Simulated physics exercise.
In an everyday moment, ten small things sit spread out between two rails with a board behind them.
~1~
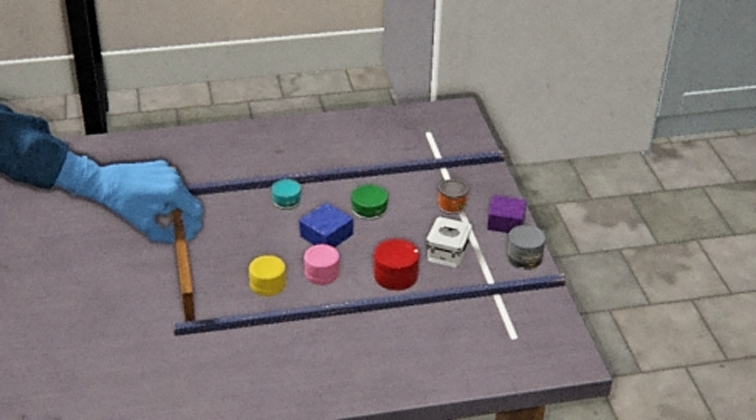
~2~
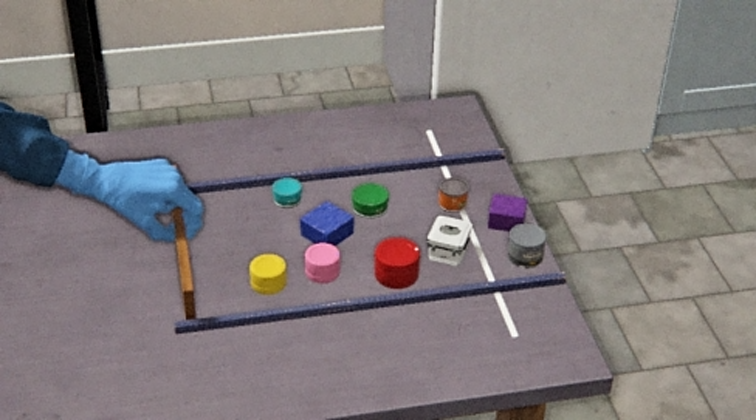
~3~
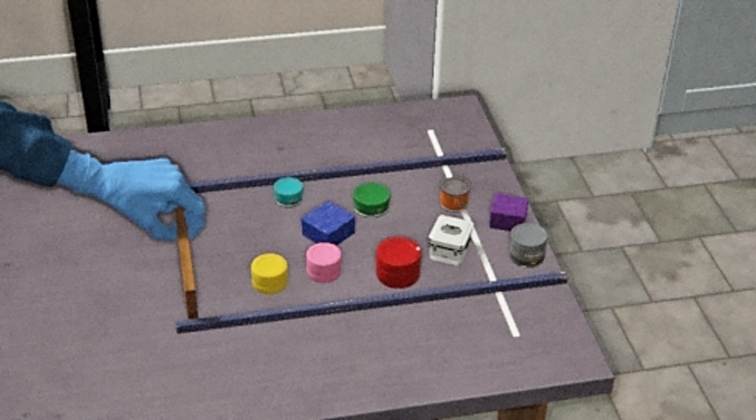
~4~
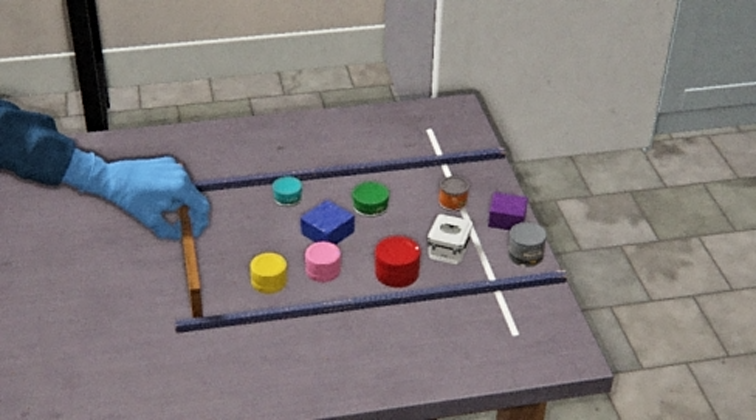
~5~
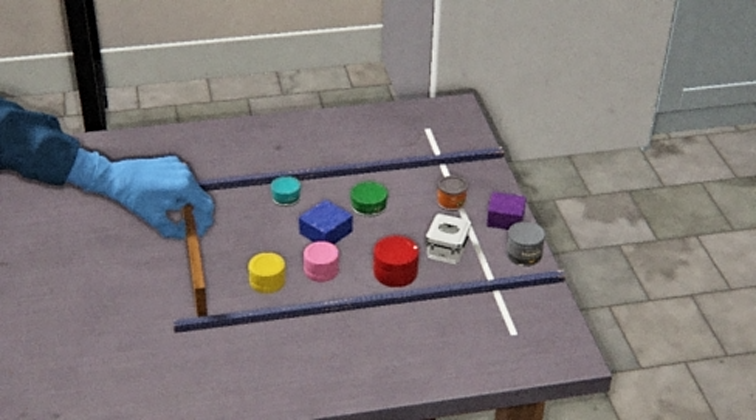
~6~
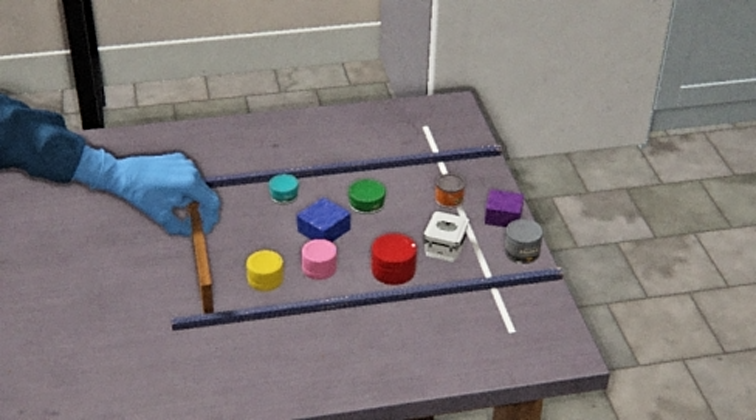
In the video, a blue-gloved hand holds a wooden board upright between two dark rails on a table and slides it slightly to the right, while the colourful lids, tubs and blocks spread out beside it stay in place.
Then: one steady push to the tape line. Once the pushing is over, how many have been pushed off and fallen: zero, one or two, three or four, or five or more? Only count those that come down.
One or two have.
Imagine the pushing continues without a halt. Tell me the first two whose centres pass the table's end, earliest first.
Listed earliest first, the grey tub comes before the purple block.
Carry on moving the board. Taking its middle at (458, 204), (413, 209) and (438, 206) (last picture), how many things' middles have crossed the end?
First 1, next 0, last 0.
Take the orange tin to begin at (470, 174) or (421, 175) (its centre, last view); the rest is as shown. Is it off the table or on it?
First: Safe; second: Safe.
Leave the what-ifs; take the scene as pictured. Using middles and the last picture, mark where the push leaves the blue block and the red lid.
The blue block at (480, 201), the red lid at (534, 252).
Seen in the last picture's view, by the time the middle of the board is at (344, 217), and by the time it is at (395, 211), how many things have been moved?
At the first point the count is 6, at the second it's 7.
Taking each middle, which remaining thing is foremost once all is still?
Foremost one: Purple block.
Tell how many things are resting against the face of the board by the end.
I count 5 of them.
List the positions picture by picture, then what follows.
Grey tub (526, 248); purple block (507, 215); orange tin (453, 197); board (180, 242); tape (467, 225), in the first picture.
Purple block (508, 213); board (181, 240), in the second picture.
Orange tin (455, 195); pink lid (324, 263), in the third picture.
Grey tub (527, 245); green pot (371, 199), in the fourth picture.
Purple block (506, 212); red lid (396, 262), in the fifth picture.
Grey tub (523, 242); purple block (504, 209); orange tin (450, 191); board (198, 235); tape (464, 219), in the sixth picture.
Early on, none off yet; grey tub at rest near (523, 242); purple block at rest near (504, 209); orange tin at rest near (450, 191).
A while later, none off yet; grey tub at rest near (524, 242); purple block moving near (506, 207); orange tin travelled about its own width near (468, 188).
Finally, the number that fall off is one or two; lost, grey tub.
